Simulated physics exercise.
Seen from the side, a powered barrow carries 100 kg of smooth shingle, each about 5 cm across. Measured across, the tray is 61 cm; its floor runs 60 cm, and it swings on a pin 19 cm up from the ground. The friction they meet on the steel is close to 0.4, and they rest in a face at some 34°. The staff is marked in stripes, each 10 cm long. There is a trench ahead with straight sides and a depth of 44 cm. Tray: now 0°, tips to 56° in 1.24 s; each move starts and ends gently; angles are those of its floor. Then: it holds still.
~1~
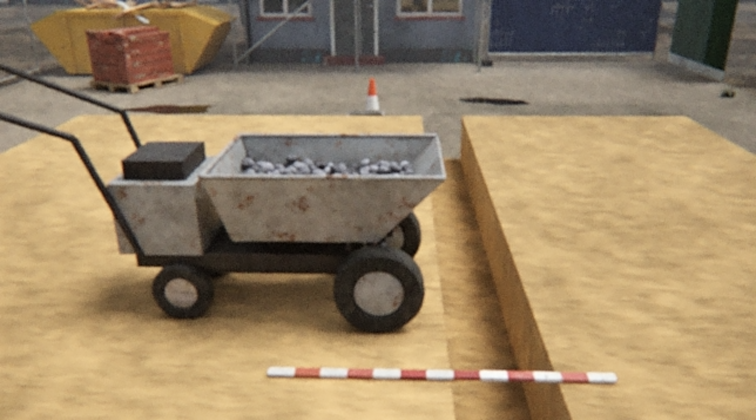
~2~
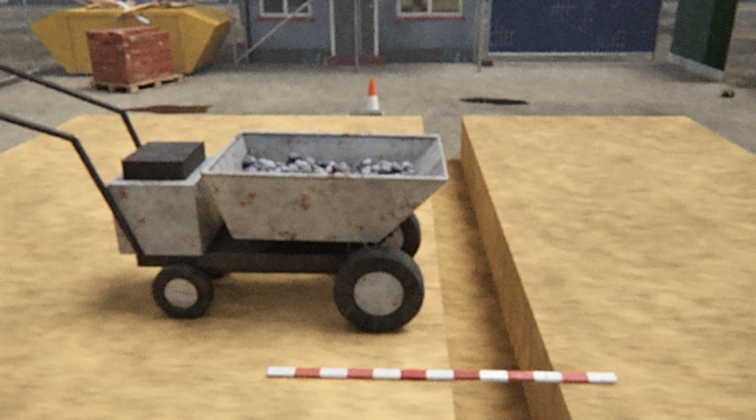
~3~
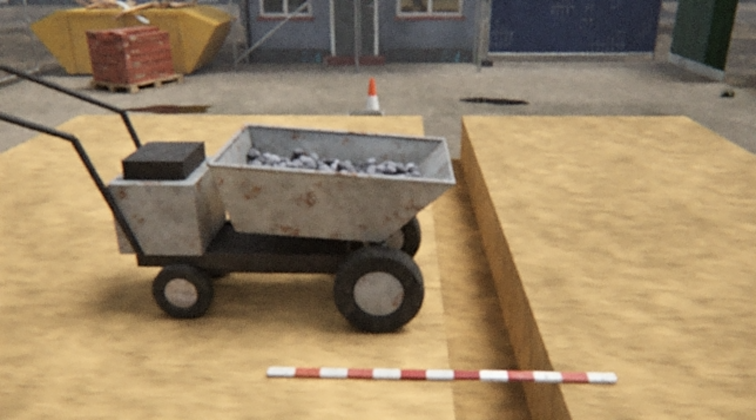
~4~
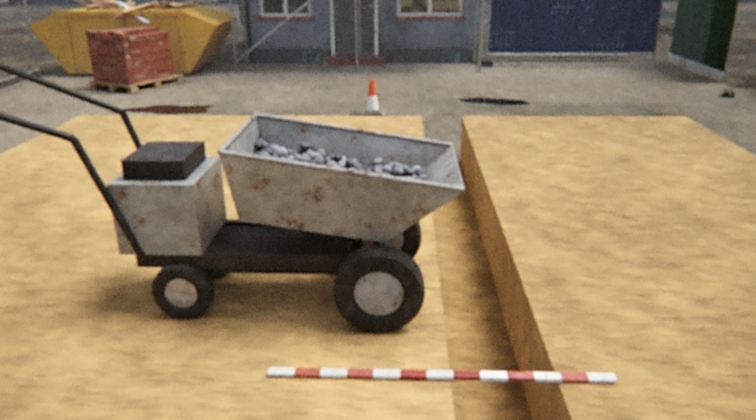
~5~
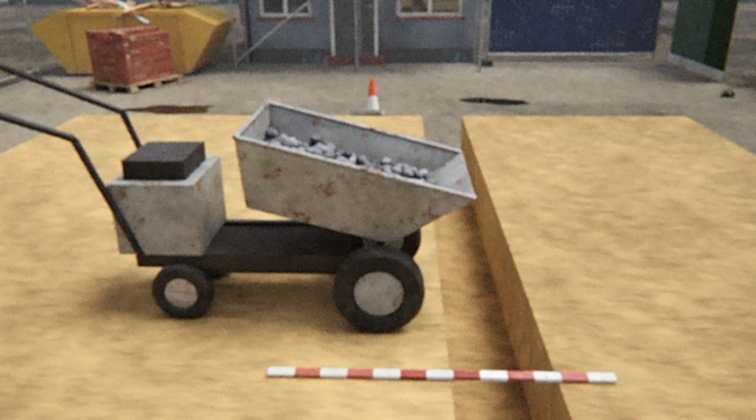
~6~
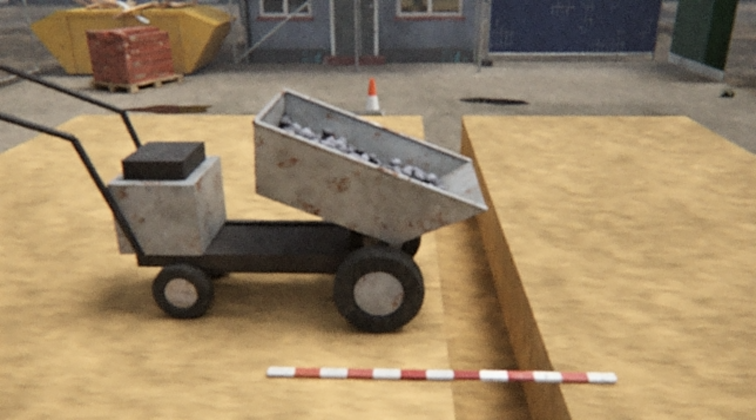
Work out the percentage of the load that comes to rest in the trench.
It works out at about 41 per cent of the load.
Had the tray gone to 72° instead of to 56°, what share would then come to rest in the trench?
It would be near 40 per cent.
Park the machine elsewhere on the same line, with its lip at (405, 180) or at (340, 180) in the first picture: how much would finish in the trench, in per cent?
70 and 80 %.
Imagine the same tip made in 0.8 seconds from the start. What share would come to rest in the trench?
Then about 35 per cent.
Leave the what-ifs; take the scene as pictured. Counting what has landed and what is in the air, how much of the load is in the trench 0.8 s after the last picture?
Close to 5 per cent has got there by then.
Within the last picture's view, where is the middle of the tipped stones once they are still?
Roughly (537, 292), I'd say.
Then, 0.4 s after the last picture the floor is at 47°, 100 % in the tray; the foremost stones are at (484, 235).
Then, 0.8 s after the last picture the floor is at 56°, 88 % in the tray, 6 % in the trench, 6 % past the trench; the foremost stones are at (555, 283).
Then, 1.2 s after the last picture the floor is at 56°, 52 % in the tray, 8 % in the trench, 40 % past the trench; the foremost stones are at (650, 302).
Then, 3.1 s after the last picture the floor is at 56°, 14 % in the tray, 41 % in the trench, 45 % past the trench; the foremost stones are at (736, 299).
